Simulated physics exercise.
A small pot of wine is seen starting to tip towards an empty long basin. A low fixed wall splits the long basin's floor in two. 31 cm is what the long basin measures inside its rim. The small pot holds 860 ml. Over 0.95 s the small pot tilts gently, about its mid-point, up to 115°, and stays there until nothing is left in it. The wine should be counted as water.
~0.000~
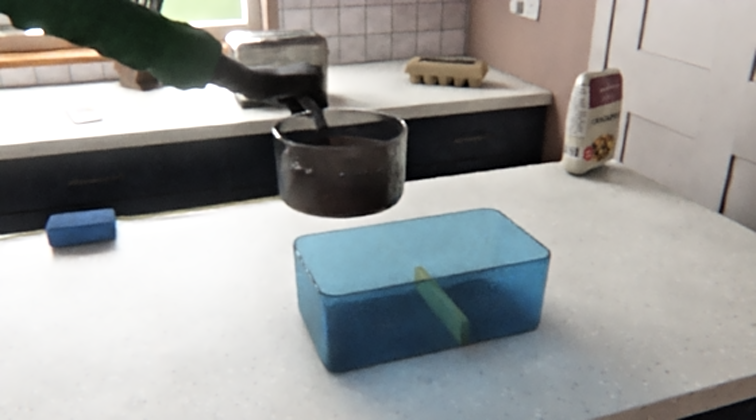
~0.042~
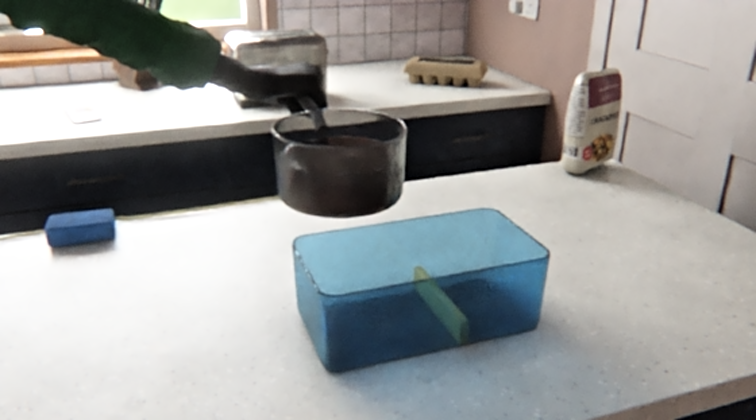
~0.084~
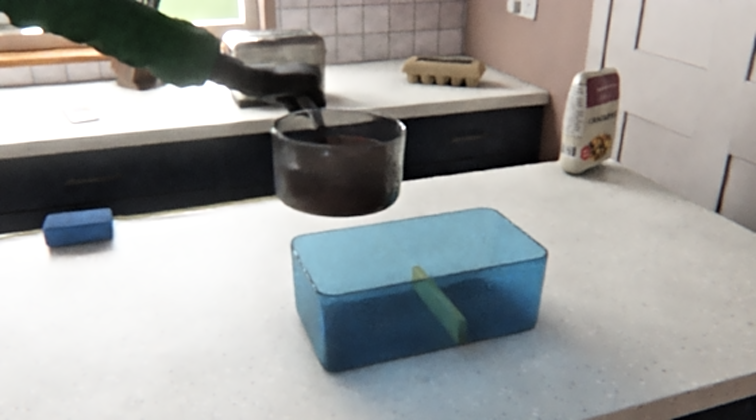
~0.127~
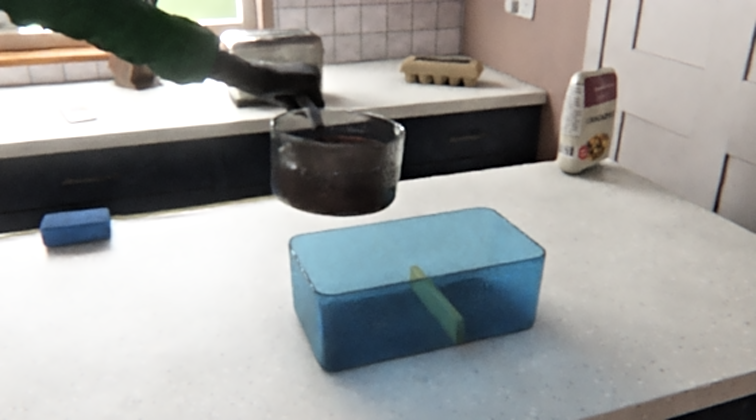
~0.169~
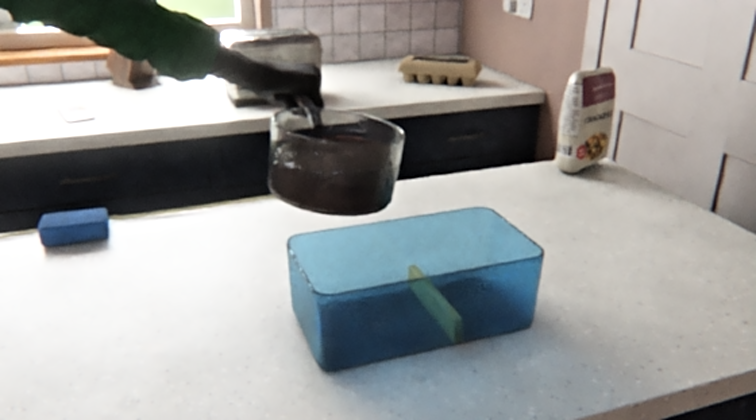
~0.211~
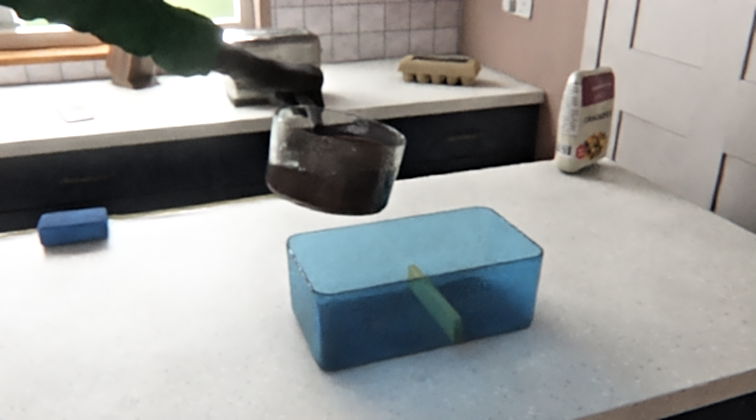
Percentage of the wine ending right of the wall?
33 per cent.
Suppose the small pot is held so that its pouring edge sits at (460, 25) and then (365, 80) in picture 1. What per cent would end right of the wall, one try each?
65 and 10 %.
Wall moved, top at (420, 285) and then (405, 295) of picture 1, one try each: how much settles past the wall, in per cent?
In turn about 60 and 75 per cent.
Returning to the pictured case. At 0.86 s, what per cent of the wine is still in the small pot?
10 %.
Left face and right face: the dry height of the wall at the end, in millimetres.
The left side gives some 14 mm, the right side some 20 mm.
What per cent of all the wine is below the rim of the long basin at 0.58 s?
At that time the basin holds about 7 per cent of the liquid.
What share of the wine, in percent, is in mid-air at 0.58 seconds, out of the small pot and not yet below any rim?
Roughly 32 percent.
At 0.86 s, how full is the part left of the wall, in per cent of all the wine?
48 %.
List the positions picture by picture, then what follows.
Tilt 0°; pouring edge (402, 122); surface from (279, 161) to (397, 148); the long basin's rim runs from (306, 267) to (523, 231); the wall's top is at (440, 293), in the first picture.
Tilt 1°; pouring edge (401, 123); surface from (279, 161) to (396, 148), in the second picture.
Tilt 2°; pouring edge (400, 124); surface from (276, 160) to (395, 148), in the third picture.
Tilt 5°; pouring edge (399, 127); surface from (274, 160) to (393, 148), in the fourth picture.
Tilt 9°; pouring edge (399, 130); surface from (273, 159) to (391, 148), in the fifth picture.
Tilt 13°; pouring edge (400, 135); surface from (272, 159) to (391, 148), in the sixth picture.
Then, 0.58 s in, the tilt is 78° and 61 per cent is still to pour, 5 is left of the wall and 2 right of it.
Then, 0.86 s in, the tilt is 112° and 9 per cent is still to pour, 48 is left of the wall and 33 right of it.
Then, 1.14 s in, the tilt is 115° and 0 per cent is still to pour, 65 is left of the wall and 32 right of it.
Then, 1.45 s in, the tilt is 115° and 0 per cent is still to pour, 65 is left of the wall and 33 right of it.
Finally, 65 per cent lies left of the wall, 33 right of it and 2 outside.
